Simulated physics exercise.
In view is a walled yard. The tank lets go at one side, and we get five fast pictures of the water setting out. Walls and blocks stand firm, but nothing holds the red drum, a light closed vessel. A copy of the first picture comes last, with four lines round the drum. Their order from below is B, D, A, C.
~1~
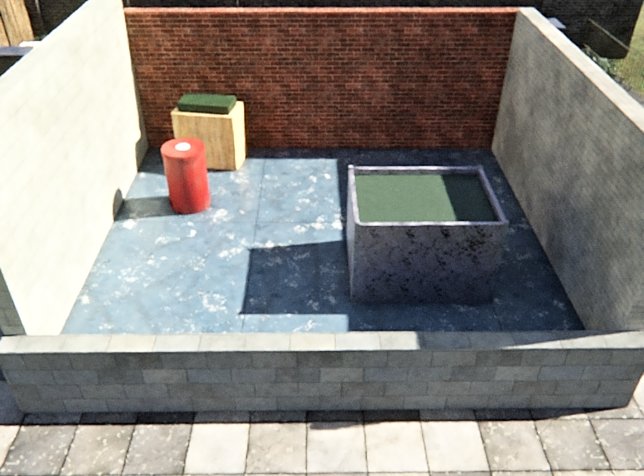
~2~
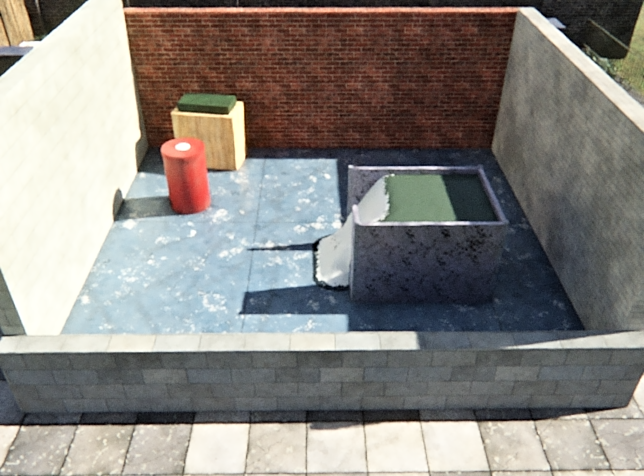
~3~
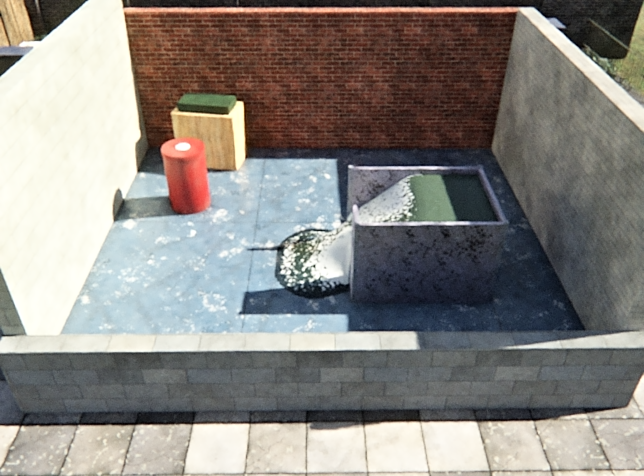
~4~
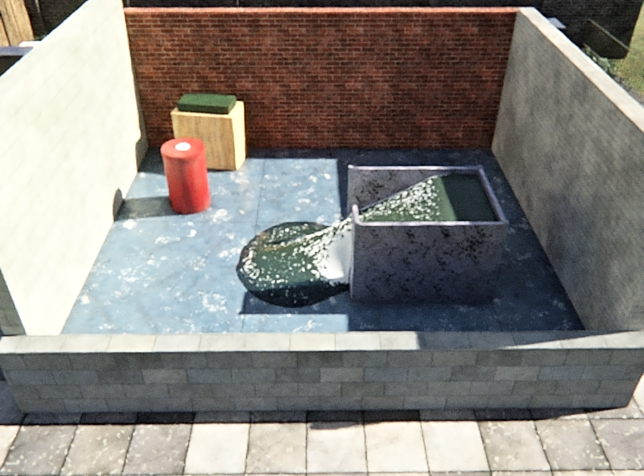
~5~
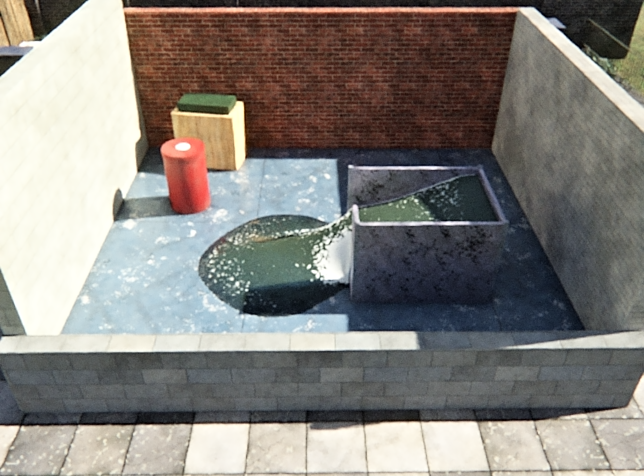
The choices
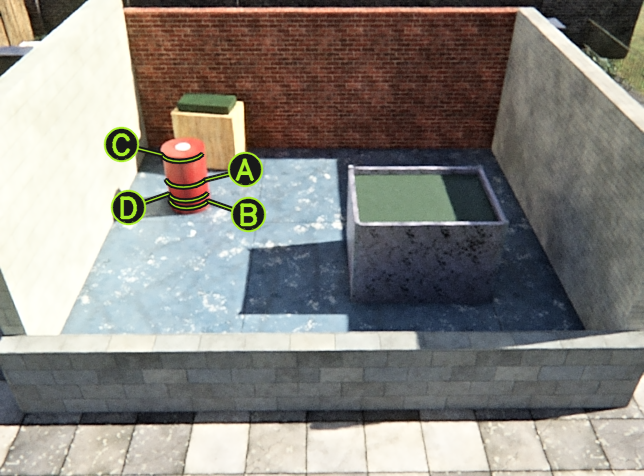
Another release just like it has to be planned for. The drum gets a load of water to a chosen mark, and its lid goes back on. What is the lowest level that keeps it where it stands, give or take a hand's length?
A.
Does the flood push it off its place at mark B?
Yes.
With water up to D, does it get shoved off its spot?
Yes, that goes wrong.
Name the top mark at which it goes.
It is D.
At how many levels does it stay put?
Two of the four.
In lime, A at (183, 187); B at (186, 208); C at (179, 161); D at (185, 201); from the bottom up B, D, A, C.
With A, it does not move.
With B, it is pushed about twice its own width away.
With C, it does not move.
With D, it is pushed about its own width away.
